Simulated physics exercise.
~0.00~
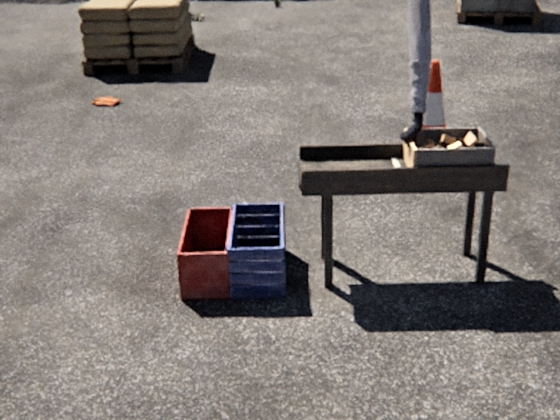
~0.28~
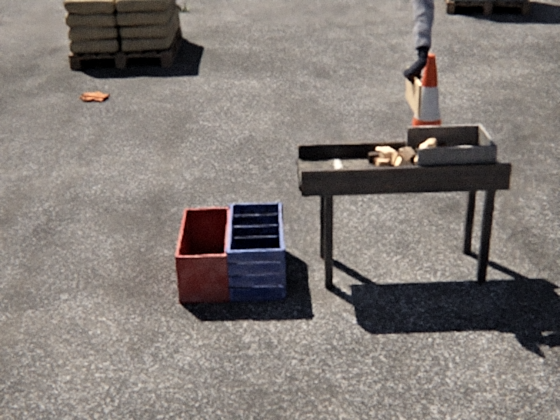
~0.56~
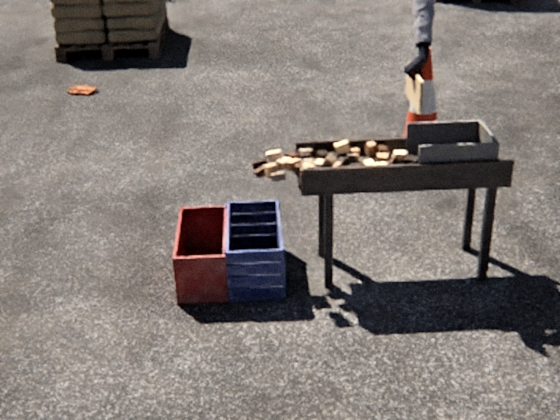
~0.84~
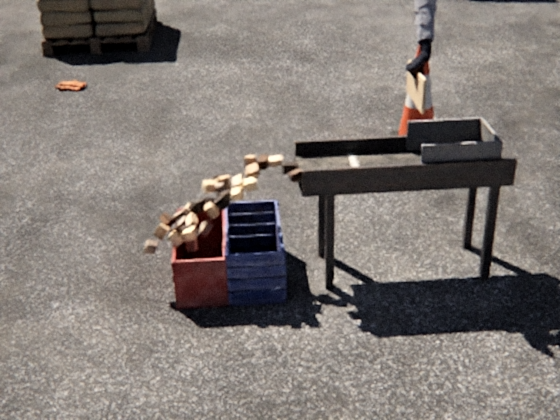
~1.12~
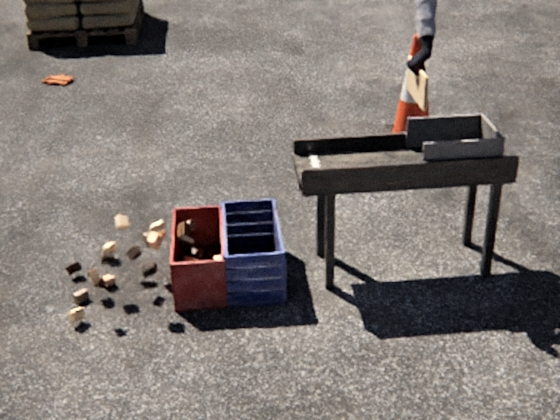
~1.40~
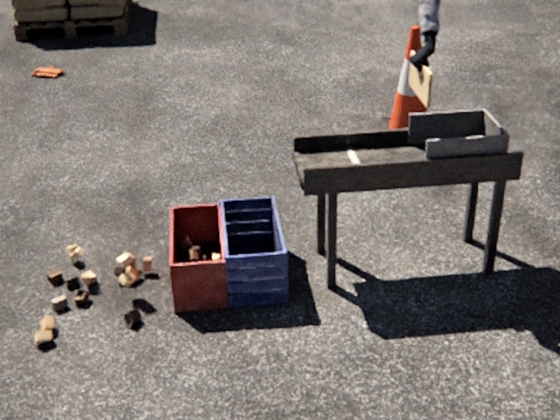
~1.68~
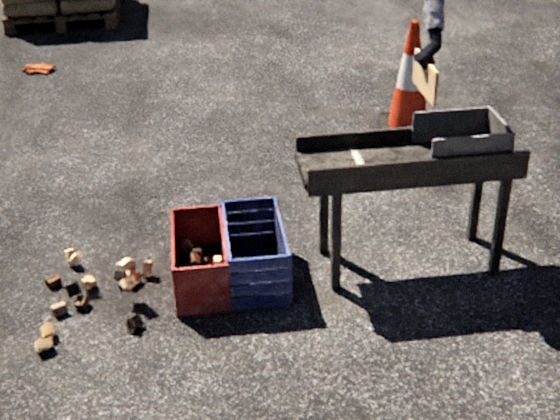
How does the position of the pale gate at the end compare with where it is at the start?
At the start the gate stands at the left side of the grey pen, under the gloved hand. At the end it is held up clear of the pen, higher in view and slightly farther right, by the orange and white cone.
